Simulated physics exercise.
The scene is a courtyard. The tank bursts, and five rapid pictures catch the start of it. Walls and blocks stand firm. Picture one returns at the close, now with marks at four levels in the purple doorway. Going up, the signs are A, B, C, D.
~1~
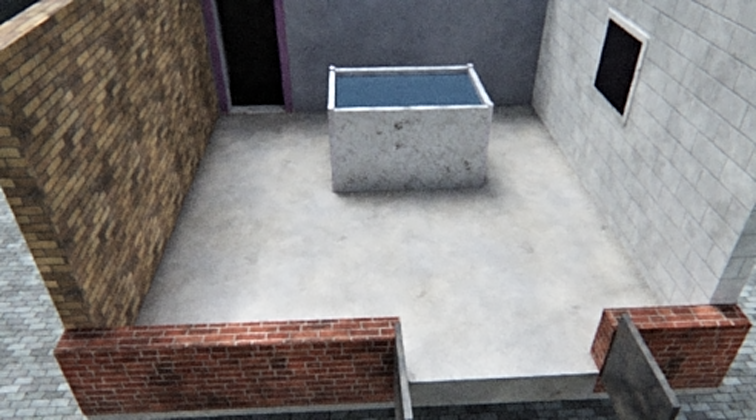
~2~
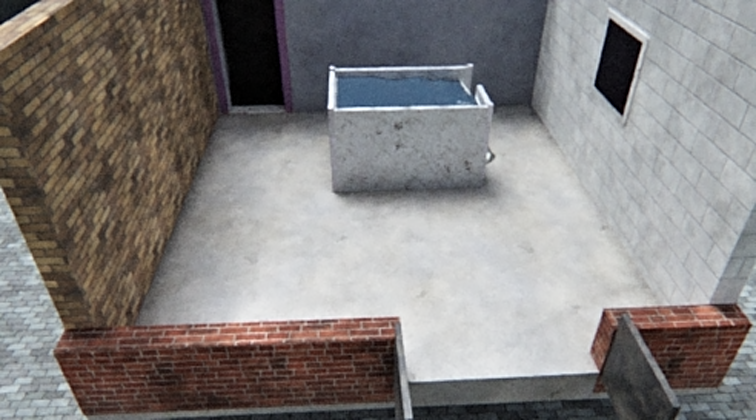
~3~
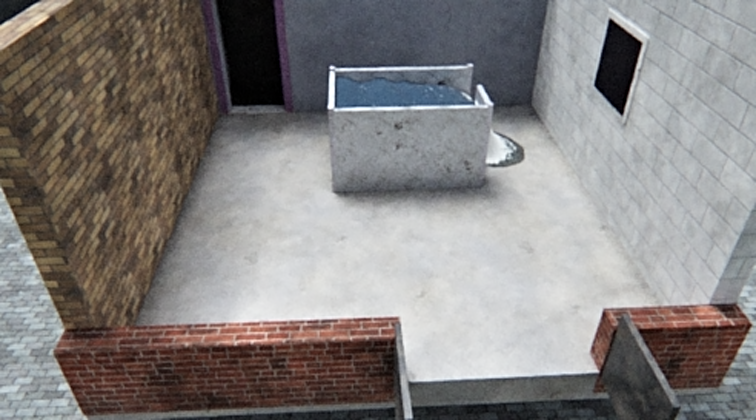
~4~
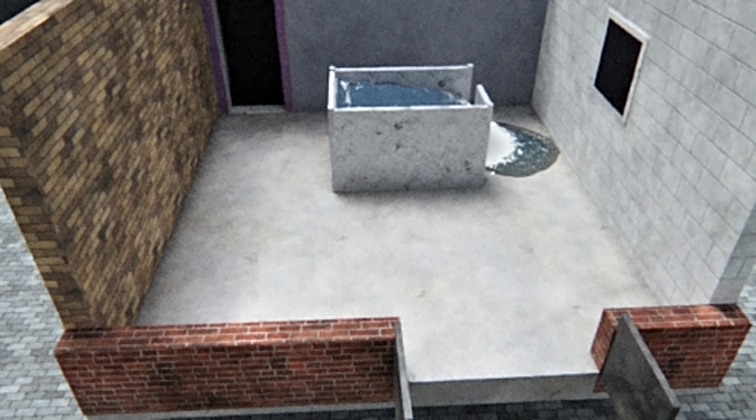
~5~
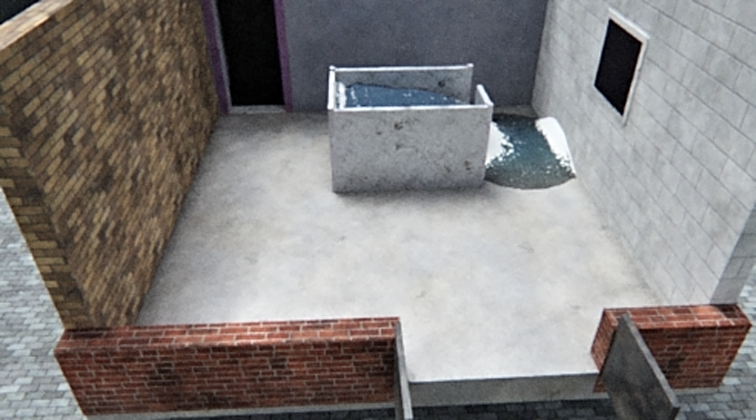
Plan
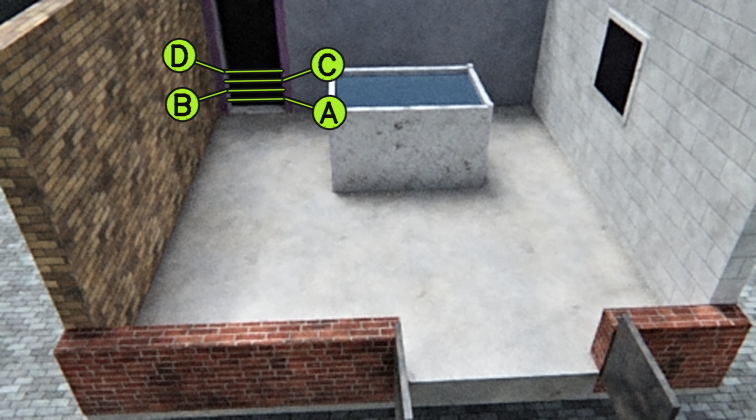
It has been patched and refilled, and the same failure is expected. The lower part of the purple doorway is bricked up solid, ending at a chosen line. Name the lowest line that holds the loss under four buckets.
Choose A.
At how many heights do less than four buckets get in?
All four.
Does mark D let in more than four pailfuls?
No, that is safe.
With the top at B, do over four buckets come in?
No, that is safe.
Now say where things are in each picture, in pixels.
The first picture shows water in the tank at rest, its middle at (406, 93); foot of the purple doorway at (258, 113); open gate at (503, 308).
In the second picture, 1 % of the ground under water, visible out to (485, 160).
In the third picture, 3 % of the ground under water, visible out to (519, 151).
In the fourth picture, 6 % of the ground under water, visible out to (548, 141).
In the fifth picture, 10 % of the ground under water, visible out to (538, 119).
In lime, A at (256, 99); B at (255, 90); C at (254, 80); D at (252, 71); from the bottom up A, B, C, D.
For mark A, nothing gets over.
For mark B, nothing gets over.
For mark C, nothing gets over.
For mark D, nothing gets over.
